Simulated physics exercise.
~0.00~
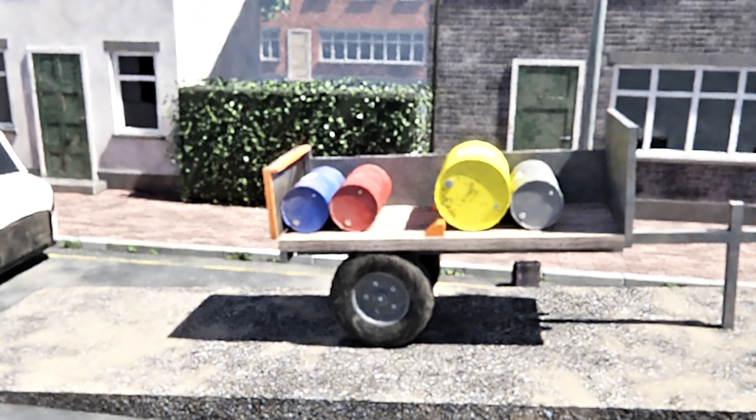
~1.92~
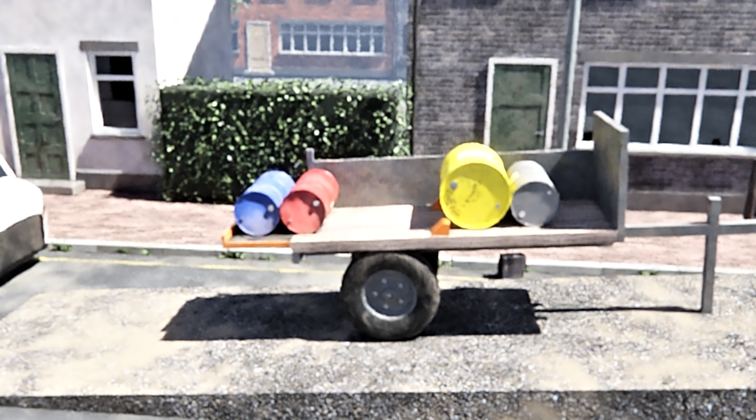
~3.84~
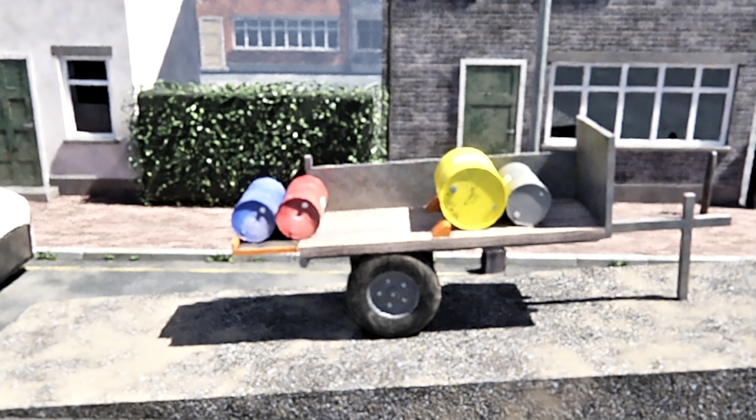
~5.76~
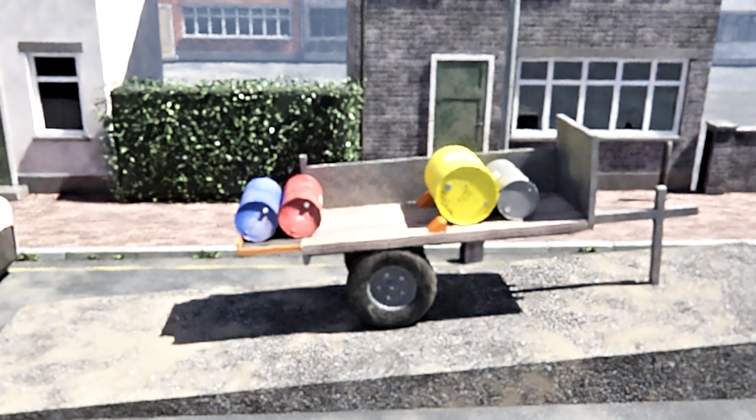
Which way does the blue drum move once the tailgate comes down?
The blue drum moves to the left, rolling off the bed and onto the lowered tailgate.
